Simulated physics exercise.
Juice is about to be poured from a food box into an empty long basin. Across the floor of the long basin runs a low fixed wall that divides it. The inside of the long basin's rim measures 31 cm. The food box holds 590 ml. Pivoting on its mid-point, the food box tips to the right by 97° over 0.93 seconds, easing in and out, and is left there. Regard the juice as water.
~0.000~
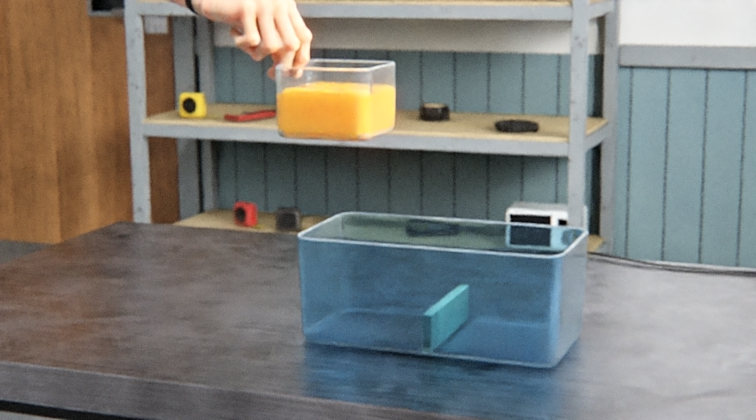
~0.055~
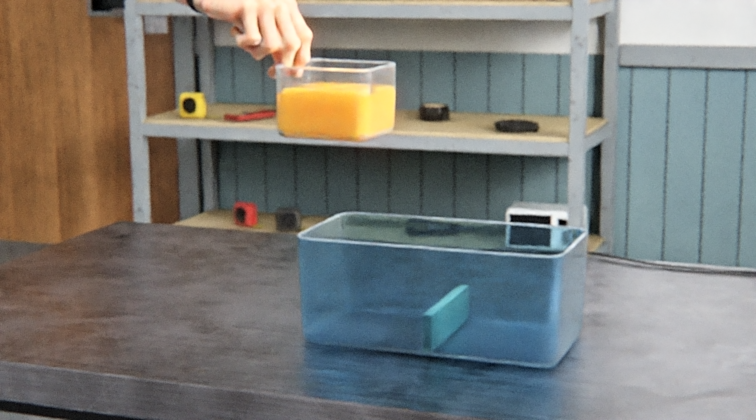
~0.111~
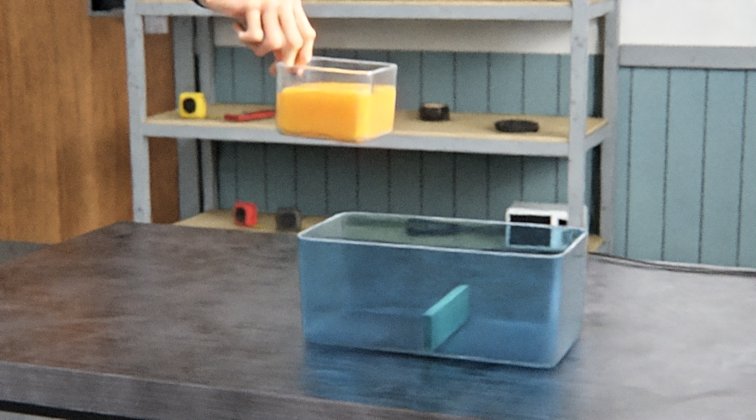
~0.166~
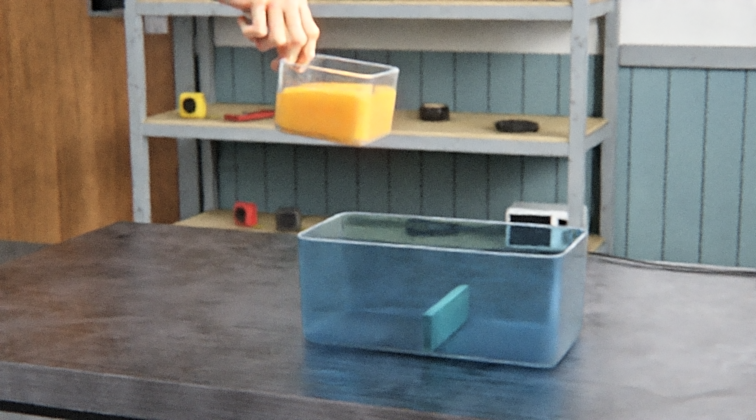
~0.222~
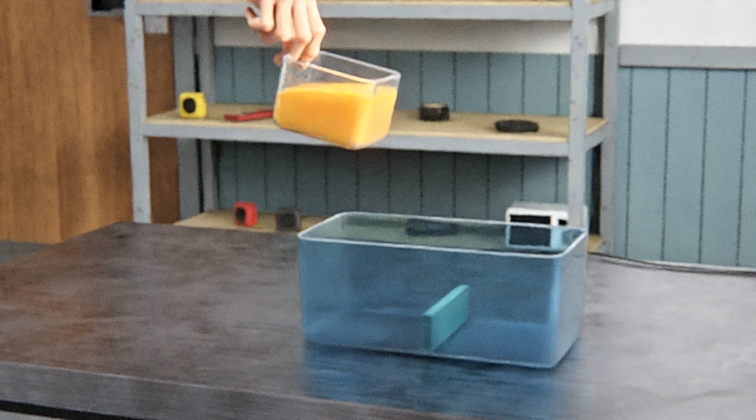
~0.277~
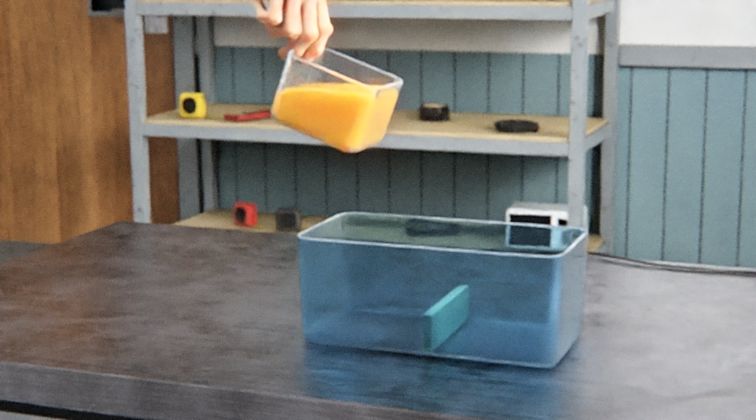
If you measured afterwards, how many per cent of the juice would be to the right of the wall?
About 47 out of 100.
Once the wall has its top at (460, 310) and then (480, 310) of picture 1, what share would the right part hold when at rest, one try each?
First try about 20 %, second try about 5 %.
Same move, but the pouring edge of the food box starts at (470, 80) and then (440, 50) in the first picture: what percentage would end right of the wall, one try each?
I'd say 95 percent on the first go, 90 percent on the next.
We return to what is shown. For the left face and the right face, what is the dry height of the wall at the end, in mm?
Left: Roughly 30 mm; right: Roughly 32 mm.
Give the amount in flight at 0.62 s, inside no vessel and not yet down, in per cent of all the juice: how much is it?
It comes to roughly 32 per cent.
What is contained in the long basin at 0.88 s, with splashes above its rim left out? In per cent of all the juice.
I'd put it at roughly 66 per cent.
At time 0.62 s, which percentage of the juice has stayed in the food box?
Around 64 in a hundred.
Then, 0.62 s in, the tilt is 73° and 63 per cent is still to pour, 5 is left of the wall and 0 right of it.
Then, 0.88 s in, the tilt is 96° and 19 per cent is still to pour, 21 is left of the wall and 46 right of it.
Then, 1.14 s in, the tilt is 97° and 4 per cent is still to pour, 44 is left of the wall and 46 right of it.
Then, 1.43 s in, the tilt is 97° and 0 per cent is still to pour, 50 is left of the wall and 47 right of it.
Finally, 52 per cent lies left of the wall, 47 right of it and 1 outside.
